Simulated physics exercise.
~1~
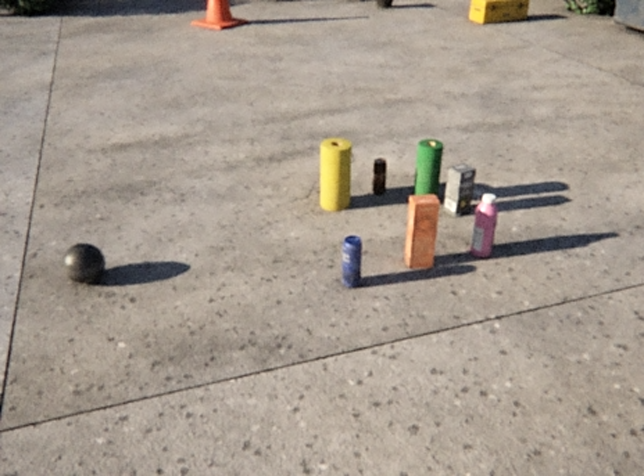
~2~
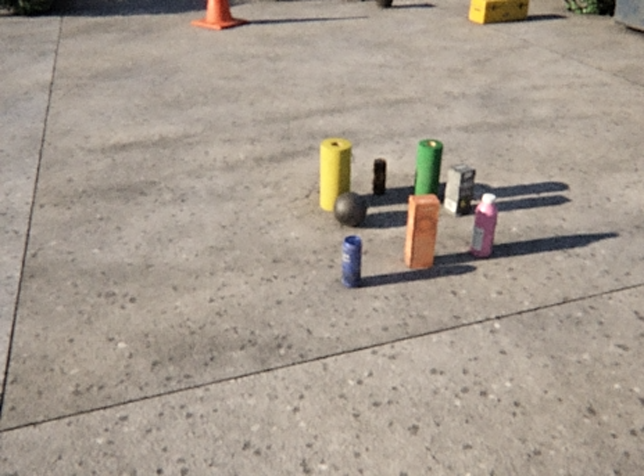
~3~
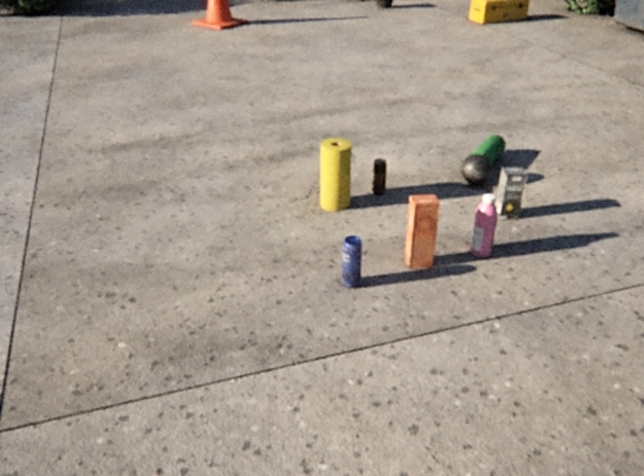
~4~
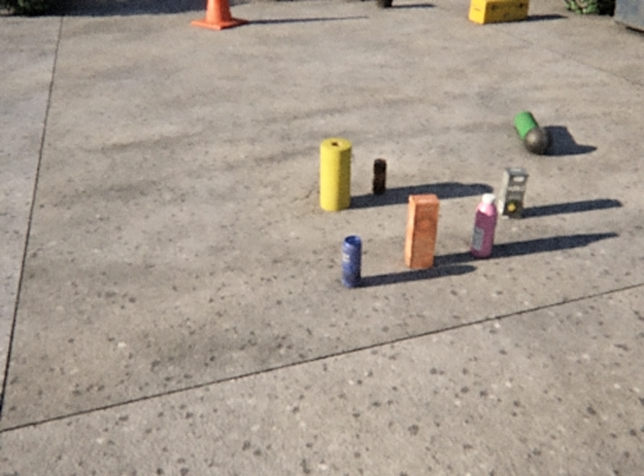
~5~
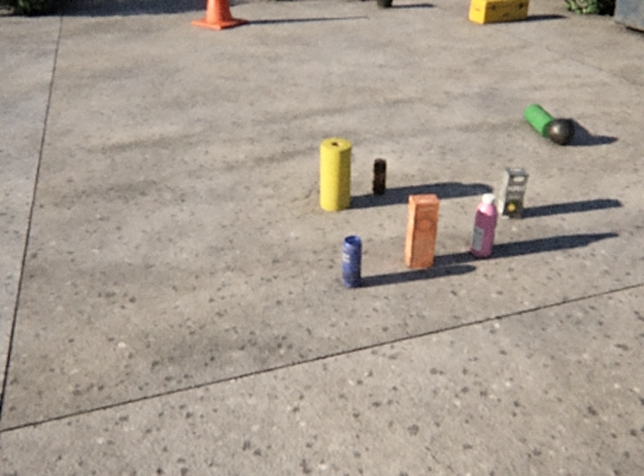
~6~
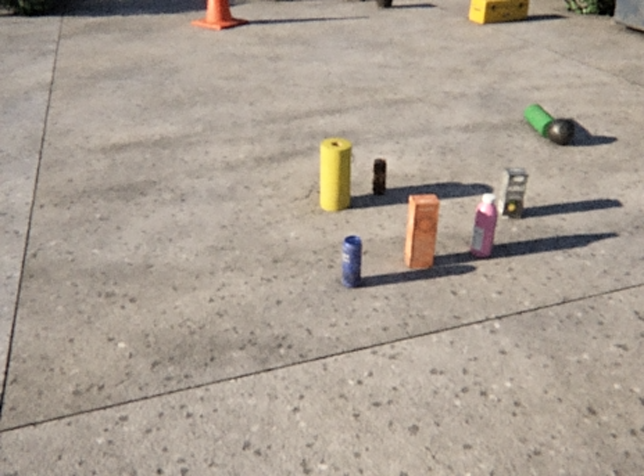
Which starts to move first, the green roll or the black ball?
The black ball starts to move first, and the green roll only moves afterwards.
